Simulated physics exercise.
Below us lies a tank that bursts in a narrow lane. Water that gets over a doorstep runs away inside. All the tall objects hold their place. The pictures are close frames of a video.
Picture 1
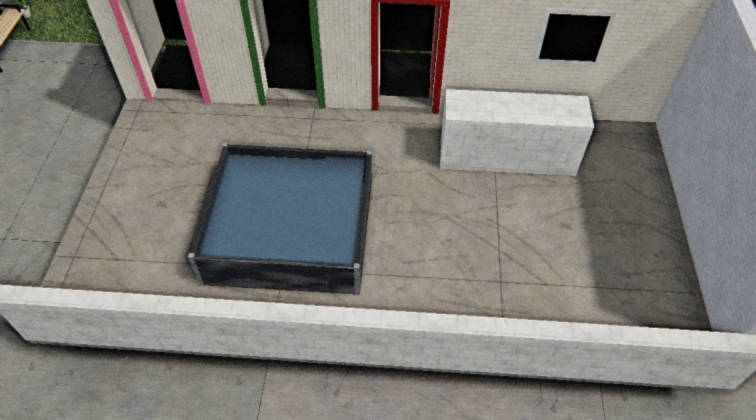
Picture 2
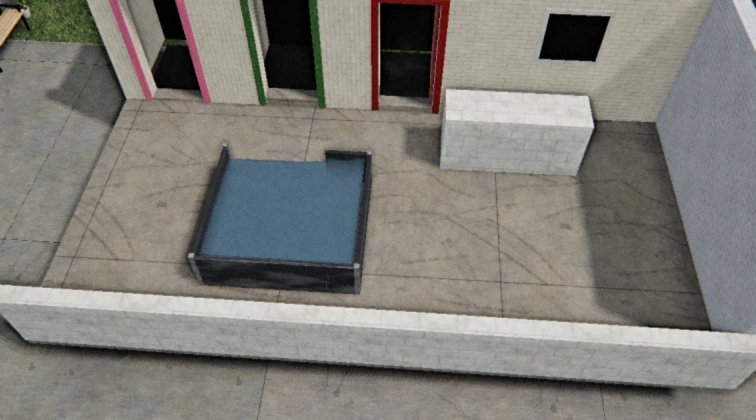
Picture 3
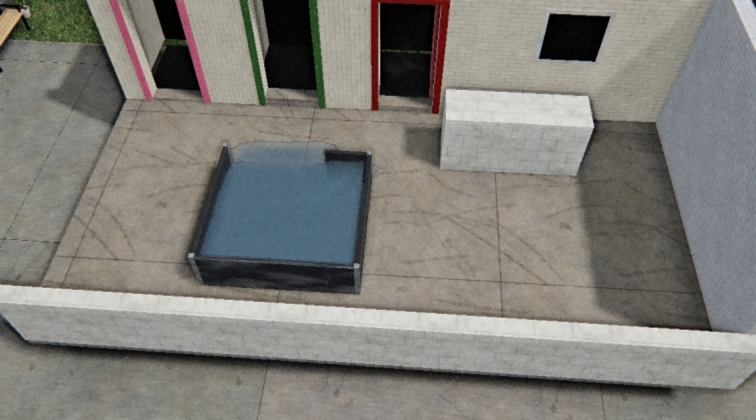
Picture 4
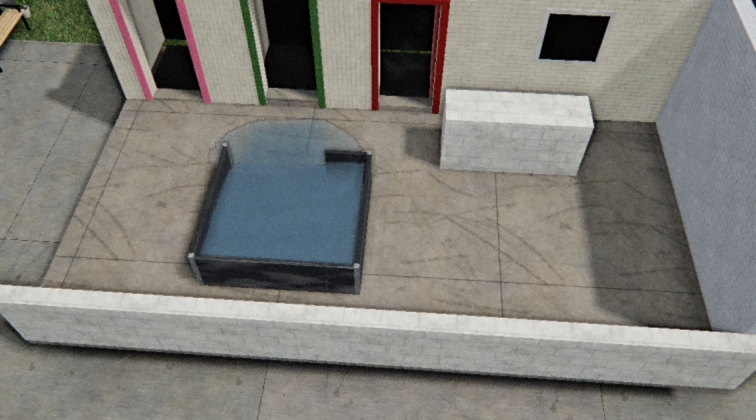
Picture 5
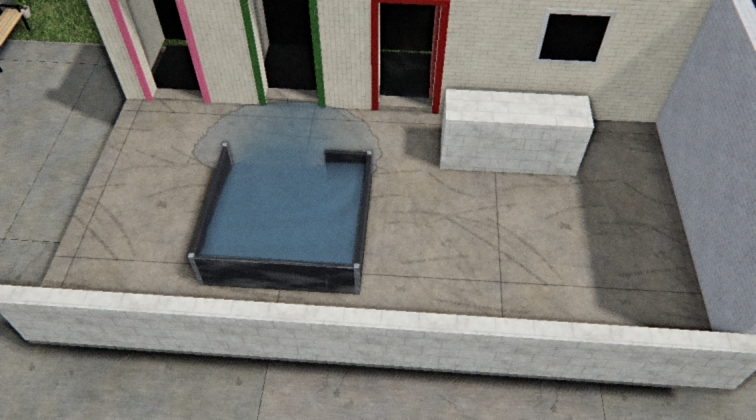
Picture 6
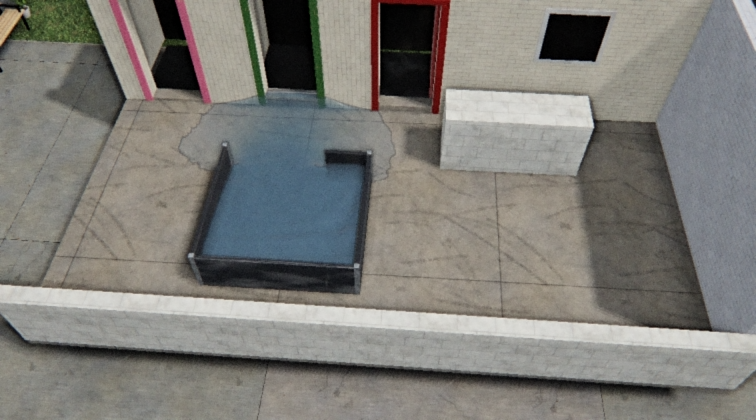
A paved lane between a pale brick building and a low white wall is seen from above by a still camera. A dark-sided open tank of blue water sits left of centre, with pink, green and red-edged doorways behind and a white block to the right. Most of the tank's far side opens, and water pours through the gap, spreading in a thin, widening fan across the paving towards the building.
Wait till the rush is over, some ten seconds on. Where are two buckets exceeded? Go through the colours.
The pink door lets in a lot; the green door lets in a lot; the red door admits no more than that.
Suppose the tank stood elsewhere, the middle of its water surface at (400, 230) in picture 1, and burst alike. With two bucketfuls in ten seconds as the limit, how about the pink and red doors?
In short: Pink stays under; red is over.
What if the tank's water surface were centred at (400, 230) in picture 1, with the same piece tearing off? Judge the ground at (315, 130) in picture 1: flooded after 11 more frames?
Verdict: Flooded.
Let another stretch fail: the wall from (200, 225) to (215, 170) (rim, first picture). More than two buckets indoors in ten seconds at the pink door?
One by one: The pink door is under.
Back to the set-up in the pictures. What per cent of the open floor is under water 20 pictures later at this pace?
Some 40 per cent.
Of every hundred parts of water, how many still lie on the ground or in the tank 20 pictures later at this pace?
Some 74 per cent.
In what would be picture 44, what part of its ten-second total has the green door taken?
I make it 100 per cent.
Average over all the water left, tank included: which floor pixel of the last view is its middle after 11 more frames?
I would point to (288, 180).
A moment on, water covers 15 % of the floor; the pink door wet at the sill, nothing in, the green door over two buckets in, the red door wet at the sill, nothing in.
Next, water covers 25 % of the floor; the pink door under two buckets in, the green door far over two buckets in, the red door wet at the sill, nothing in.
Then, water covers 40 % of the floor; the pink door over two buckets in, the green door far over two buckets in, the red door wet at the sill, nothing in.
Later, water covers 60 % of the floor; the pink door over two buckets in, the green door far over two buckets in, the red door wet at the sill, nothing in.
In the end, water covers 75 % of the floor; the pink door over two buckets in, the green door far over two buckets in, the red door wet at the sill, nothing in.
